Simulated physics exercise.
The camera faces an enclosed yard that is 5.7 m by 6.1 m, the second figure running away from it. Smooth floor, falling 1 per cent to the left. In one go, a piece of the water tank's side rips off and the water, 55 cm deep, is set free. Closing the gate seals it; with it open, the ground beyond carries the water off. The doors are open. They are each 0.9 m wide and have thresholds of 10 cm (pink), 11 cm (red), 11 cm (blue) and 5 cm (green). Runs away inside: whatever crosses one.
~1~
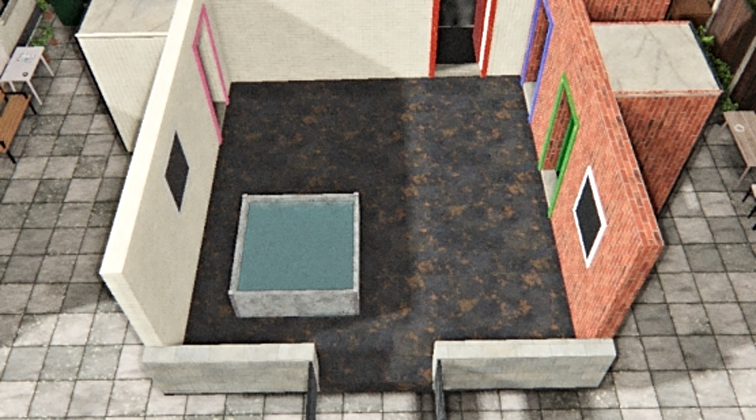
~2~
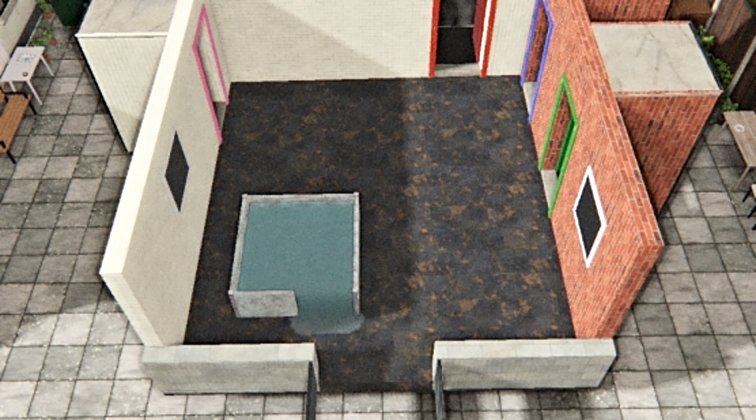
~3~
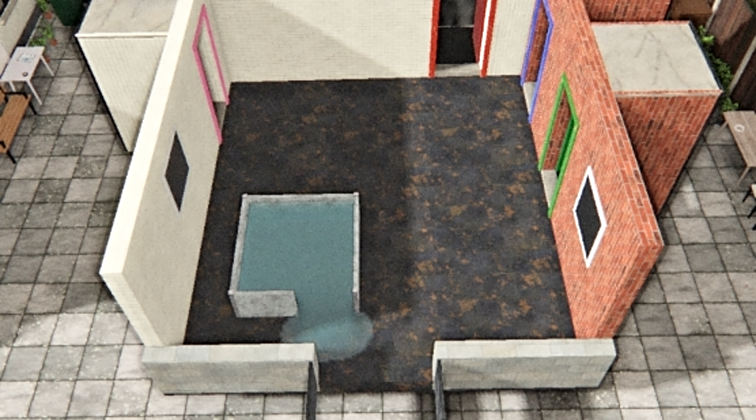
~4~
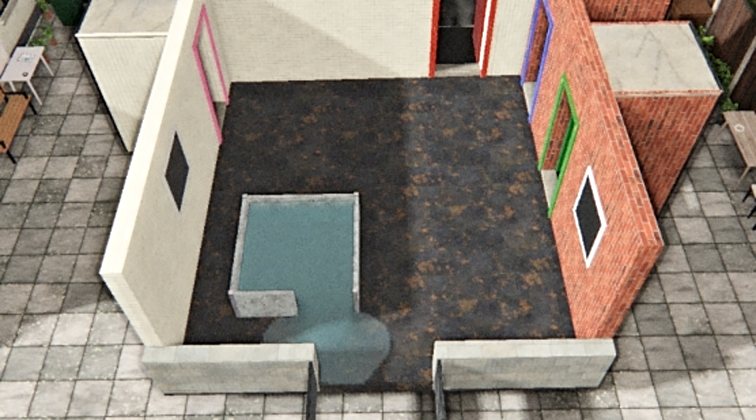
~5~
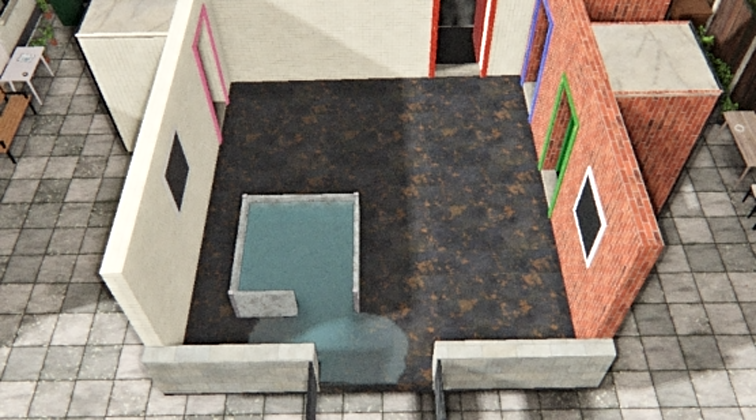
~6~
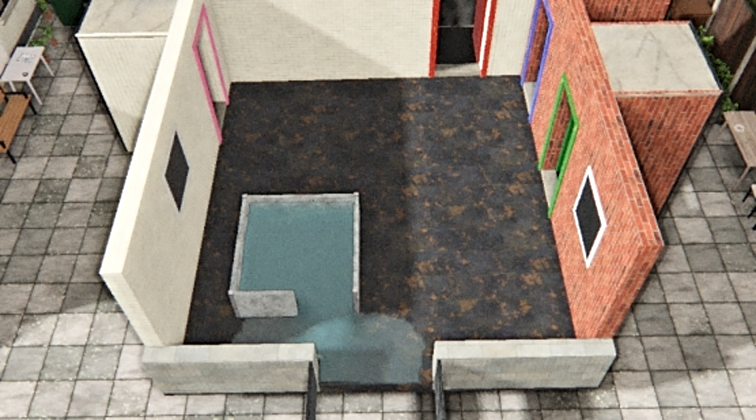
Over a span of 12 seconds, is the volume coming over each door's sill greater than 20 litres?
In the end pink door: Within the limit; red door: Within the limit; blue door: Within the limit; green door: Within the limit.
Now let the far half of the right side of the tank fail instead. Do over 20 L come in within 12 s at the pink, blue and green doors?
Door pink stays within, door blue stays within, door green goes beyond.
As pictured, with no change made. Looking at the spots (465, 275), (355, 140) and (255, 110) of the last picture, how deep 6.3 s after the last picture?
I'd read it as roughly 0, 0 and 3 cm, in that order.
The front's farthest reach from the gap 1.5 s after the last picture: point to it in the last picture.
Somewhere near pixel (536, 363).
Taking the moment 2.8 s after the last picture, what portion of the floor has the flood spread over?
Some 20 per cent of the floor is wet.
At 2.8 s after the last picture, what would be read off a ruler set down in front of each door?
Depths: Pink door 0 cm, red door 0 cm, blue door 0 cm, green door 0 cm.
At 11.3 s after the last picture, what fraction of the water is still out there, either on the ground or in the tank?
About 40 percent of the water remains.
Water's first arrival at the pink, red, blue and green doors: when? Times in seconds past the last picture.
Pink 3.4 s, red 10.5 s, blue not within the 12 s, green not within the 12 s.
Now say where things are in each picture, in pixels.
The first frame shows still water, 55 cm deep, in the water tank at (298, 245).
In the second frame, water pours out at (326, 305) and has run 0.5 m, to (357, 321); typically 8 cm deep outside, 55 cm at the water tank's back.
In the third frame, water pours out at (326, 306) and has run 0.8 m, to a hidden place; typically 9 cm deep outside, 55 cm at the water tank's back.
In the fourth frame, water pours out at (326, 307) and has run 1.2 m, to a hidden place; typically 7 cm deep outside, 55 cm at the water tank's back.
In the fifth frame, the front is at a hidden place, 1.4 m from the gap at (326, 306); 1.7 m2 of floor is under water; 54 cm left at the back of the water tank.
In the sixth frame, water pours out at (326, 306) and has run 1.6 m, to a hidden place; typically 8 cm deep outside, 48 cm at the water tank's back.
Then, 0.7 s after the last picture water covers 10 % of the floor and is deepest (34 cm) near (319, 367); pink door not reached, red door not reached, blue door not reached, green door not reached.
Then, 1.5 s after the last picture water covers 15 % of the floor and is deepest (27 cm) near (306, 367); pink door not reached, red door not reached, blue door not reached, green door not reached.
Then, 2.8 s after the last picture water covers 20 % of the floor and is deepest (20 cm) near (306, 367); pink door not reached, red door not reached, blue door not reached, green door not reached.
Then, 6.3 s after the last picture water covers 30 % of the floor and is deepest (10 cm) near (306, 367); pink door 3 cm at the sill, 0 L in, red door not reached, blue door not reached, green door not reached.
Then, 11.3 s after the last picture water covers 40 % of the floor and is deepest (6 cm) near (179, 370); pink door 5 cm at the sill, 0 L in, red door 1 cm at the sill, 0 L in, blue door not reached, green door not reached.
